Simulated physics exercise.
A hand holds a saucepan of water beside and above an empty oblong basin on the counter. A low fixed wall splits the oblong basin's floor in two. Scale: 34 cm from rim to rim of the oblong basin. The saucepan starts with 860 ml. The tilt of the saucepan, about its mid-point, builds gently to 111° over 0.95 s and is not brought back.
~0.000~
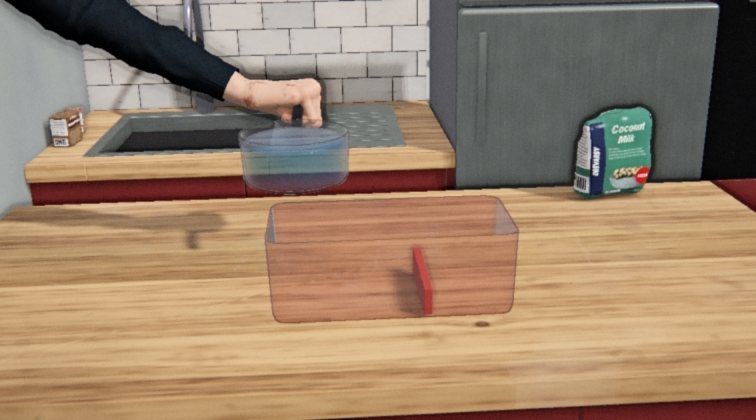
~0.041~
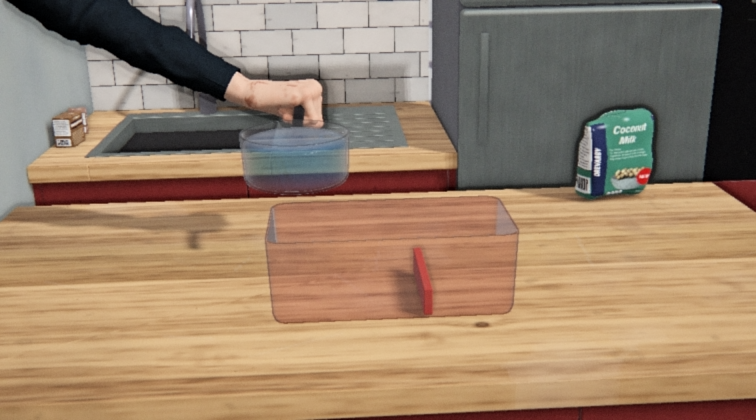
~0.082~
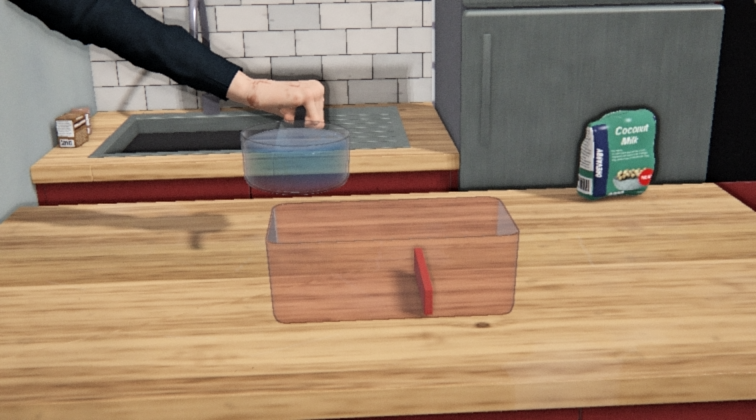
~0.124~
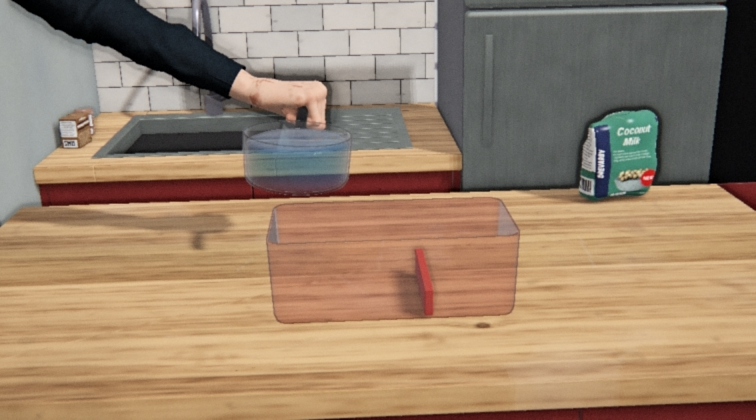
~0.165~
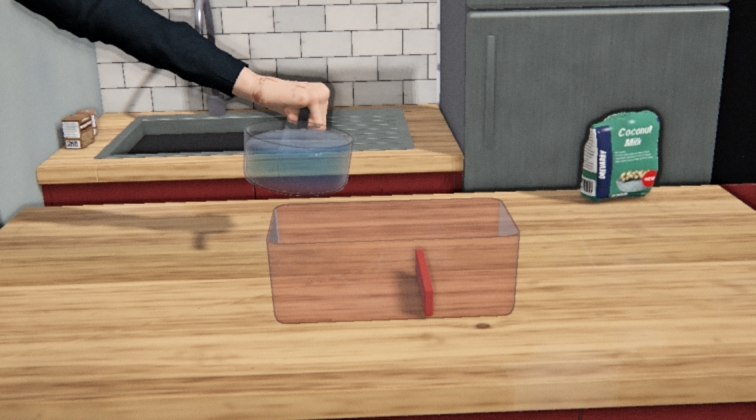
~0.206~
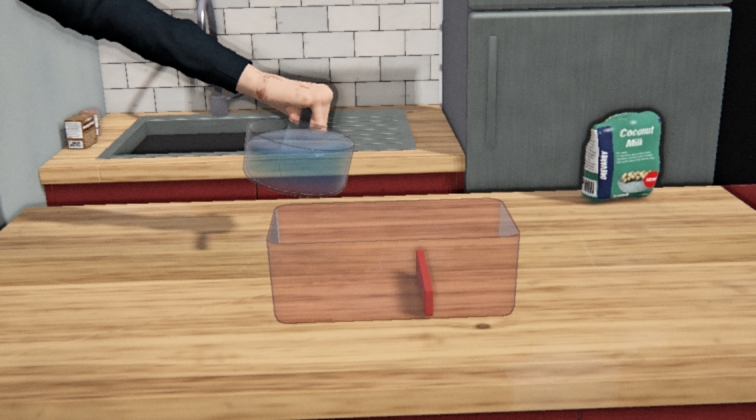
To begin with, a hand holds a clear saucepan of bluish water level above an empty, see-through oblong basin with a red upright piece, on a wooden counter. The saucepan then tips slowly and slightly, its right side dipping a little, while the basin stays still and no water leaves the pan.
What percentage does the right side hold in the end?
Roughly 7 per cent is past the wall.
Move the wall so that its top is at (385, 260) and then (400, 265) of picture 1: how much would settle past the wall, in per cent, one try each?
In turn about 55 and 25 per cent.
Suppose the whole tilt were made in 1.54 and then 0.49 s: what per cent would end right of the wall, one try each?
In turn about 5 and 20 per cent.
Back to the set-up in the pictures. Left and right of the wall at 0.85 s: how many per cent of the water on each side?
Near 88 on the left, 3 on the right.
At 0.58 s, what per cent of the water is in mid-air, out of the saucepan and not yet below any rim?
Near 32 in a hundred.
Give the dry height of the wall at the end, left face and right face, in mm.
Some 14 mm on the left and 36 mm on the right.
Then, 0.58 s in, the tilt is 74° and 42 per cent is still to pour, 26 is left of the wall and 0 right of it.
Then, 0.85 s in, the tilt is 108° and 5 per cent is still to pour, 88 is left of the wall and 3 right of it.
Then, 1.14 s in, the tilt is 111° and 0 per cent is still to pour, 92 is left of the wall and 7 right of it.
Then, 1.45 s in, the tilt is 111° and 0 per cent is still to pour, 91 is left of the wall and 7 right of it.
Finally, 91 per cent lies left of the wall, 7 right of it and 1 outside.
